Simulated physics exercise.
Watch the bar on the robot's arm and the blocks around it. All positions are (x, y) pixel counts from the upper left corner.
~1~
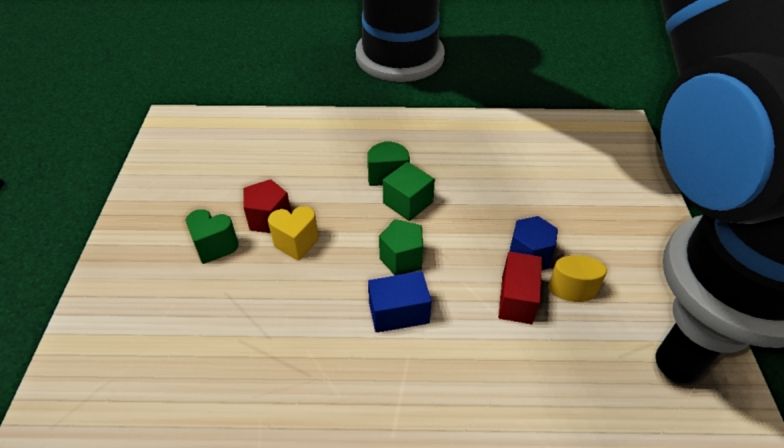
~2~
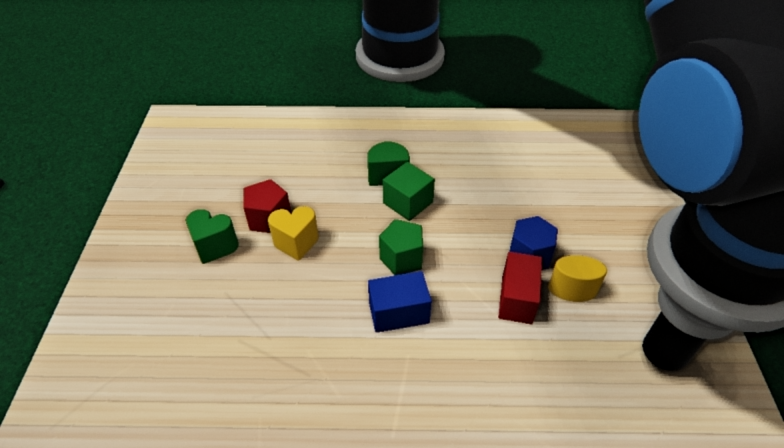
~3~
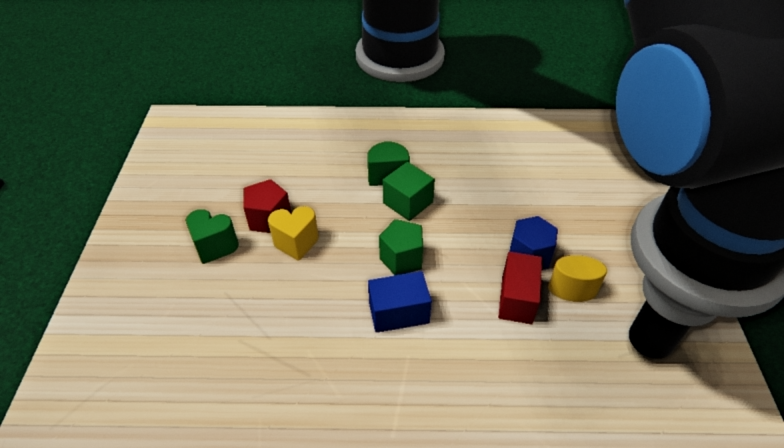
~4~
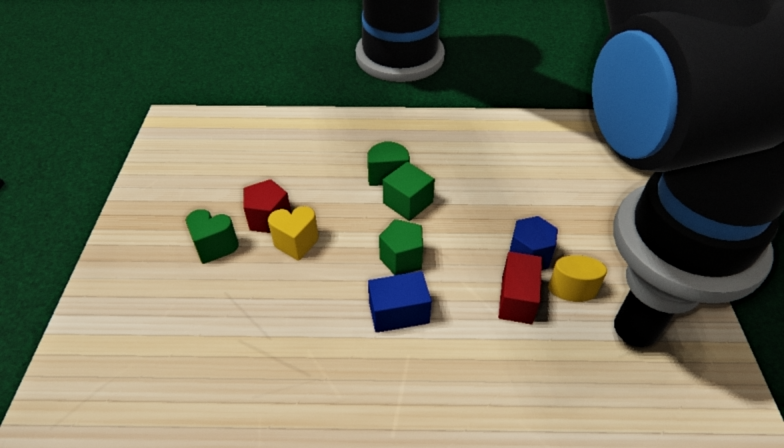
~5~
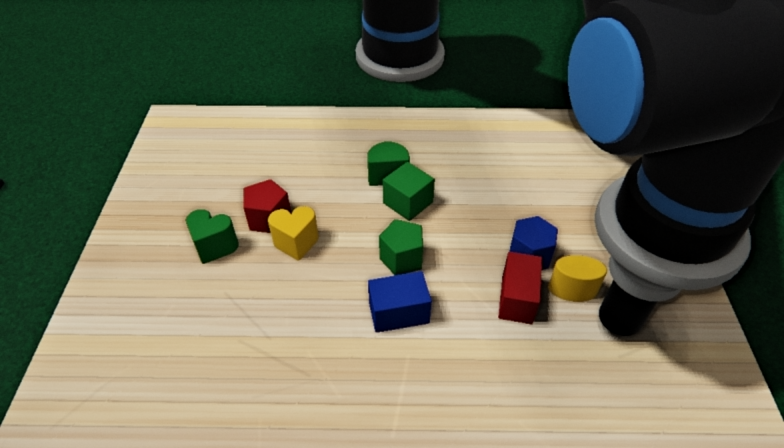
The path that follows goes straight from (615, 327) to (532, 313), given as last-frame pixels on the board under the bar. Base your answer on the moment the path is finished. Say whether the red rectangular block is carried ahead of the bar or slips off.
I expect it to be in front.
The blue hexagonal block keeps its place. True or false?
True - the claim holds.
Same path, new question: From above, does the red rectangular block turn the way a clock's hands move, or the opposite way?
With the clock.
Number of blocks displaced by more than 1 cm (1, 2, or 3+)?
One block moves more than 1 cm.
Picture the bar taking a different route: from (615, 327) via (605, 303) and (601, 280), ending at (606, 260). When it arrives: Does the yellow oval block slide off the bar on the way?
Yes
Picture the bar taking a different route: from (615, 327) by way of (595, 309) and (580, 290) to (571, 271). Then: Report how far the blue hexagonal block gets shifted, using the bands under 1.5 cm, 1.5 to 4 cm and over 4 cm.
That one ends up 1.5 to 4 cm from where it is now.
On the path given first. Halfway along, bar (577, 311); nothing pushed yet.
At the end, bar (536, 304); red rectangular block (507, 269), turned 25° clockwise; blue hexagonal block still; yellow oval block still.
